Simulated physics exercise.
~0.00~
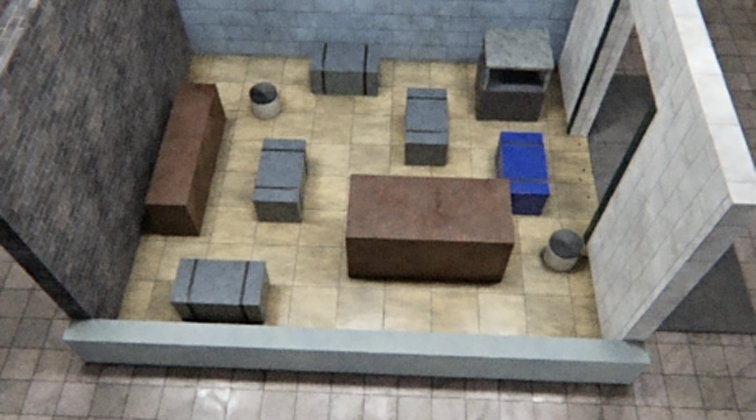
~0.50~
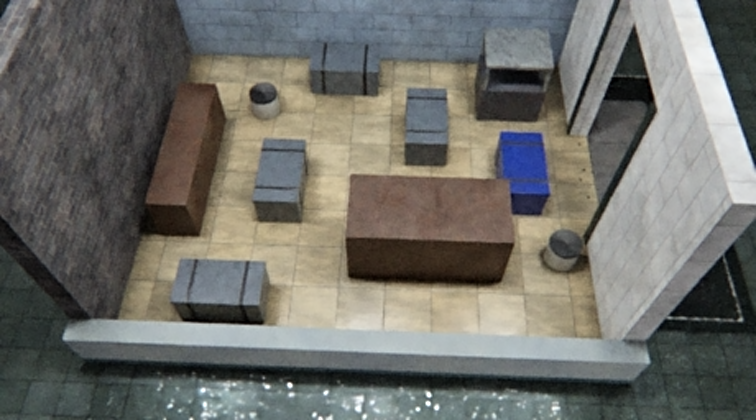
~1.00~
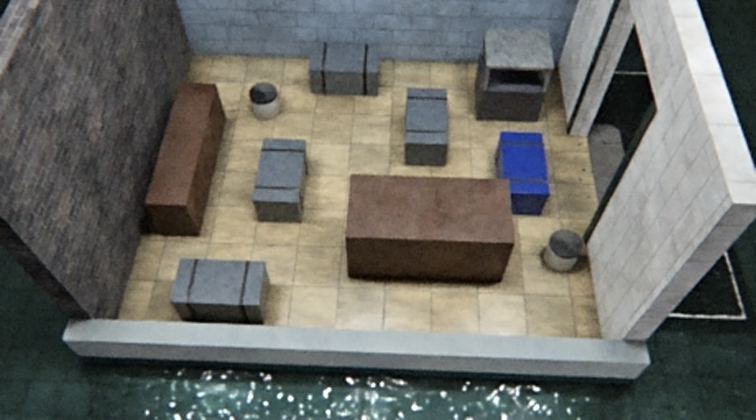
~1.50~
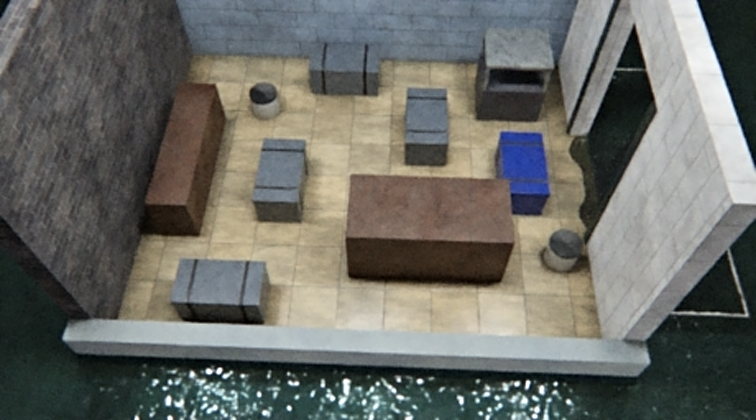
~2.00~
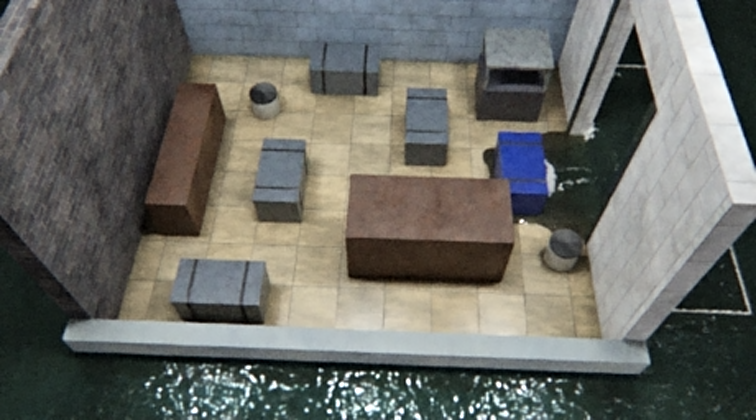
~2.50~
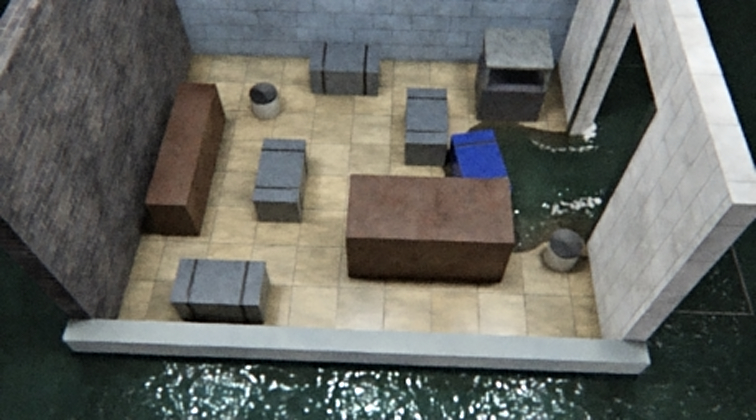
The clip opens on a small walled room seen from above, with gray trunks, brown blocks, pails and one blue trunk on a tiled floor. Dark water covers the ground outside, then enters through the doorway at right, spreads around the blue trunk and shifts it left, while everything else stays put.
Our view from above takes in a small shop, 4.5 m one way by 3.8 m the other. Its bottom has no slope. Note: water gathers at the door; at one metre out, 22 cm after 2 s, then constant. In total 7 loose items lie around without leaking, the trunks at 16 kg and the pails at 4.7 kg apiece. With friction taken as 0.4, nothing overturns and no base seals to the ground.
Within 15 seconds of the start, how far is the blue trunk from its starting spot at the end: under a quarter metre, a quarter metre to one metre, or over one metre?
It will likely make a long trip.
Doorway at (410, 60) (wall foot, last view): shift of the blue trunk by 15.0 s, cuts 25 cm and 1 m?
The blue trunk ends up a little way over.
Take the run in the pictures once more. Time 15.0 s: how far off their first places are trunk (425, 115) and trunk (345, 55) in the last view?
One is off by 200 cm, the other by 120 cm, in the order asked.
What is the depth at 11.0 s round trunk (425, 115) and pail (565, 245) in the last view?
First about 17 cm, second about 11 cm.
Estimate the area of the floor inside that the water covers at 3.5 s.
I'd estimate close to 6.0 m2.
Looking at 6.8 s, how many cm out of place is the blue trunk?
Roughly 300 centimetres by that point.
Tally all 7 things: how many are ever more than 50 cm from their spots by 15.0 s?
Result: 7.
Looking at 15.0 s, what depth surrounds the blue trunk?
Close to 17 centimetres.
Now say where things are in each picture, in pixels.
In the first picture, the blue trunk at (524, 162) rests on the ground; 0.0 m2 under water; 0 of 7 have shifted.
In the second picture, the blue trunk at (524, 162), on the bottom; water covers 0.0 m2; 0 of 7 have shifted.
In the third picture, the blue trunk at (524, 162), on the bottom; water covers 0.0 m2; 0 of 7 have shifted.
In the fourth picture, the blue trunk at (524, 162), on the bottom; 0.0 m2 under water; 0 of 7 have shifted.
In the fifth picture, the blue trunk at (523, 162), on the bottom; 0.6 m2 under water; 0 of 7 have shifted.
In the sixth picture, the blue trunk at (481, 161) rests on the ground, 45 cm from its start; water covers 1.7 m2; 1 of 7 have shifted.
After 3.5 s the blue trunk is near (387, 151), 1.4 m from its start, afloat; 1 afloat.
After 6.8 s the blue trunk is near (257, 77), 3.1 m from its start, afloat; 6 afloat.
After 11.0 s the blue trunk is near (371, 58), 2.1 m from its start, afloat; 7 afloat.
After 15.0 s the blue trunk is near (272, 102), 2.7 m from its start, afloat; 7 afloat.
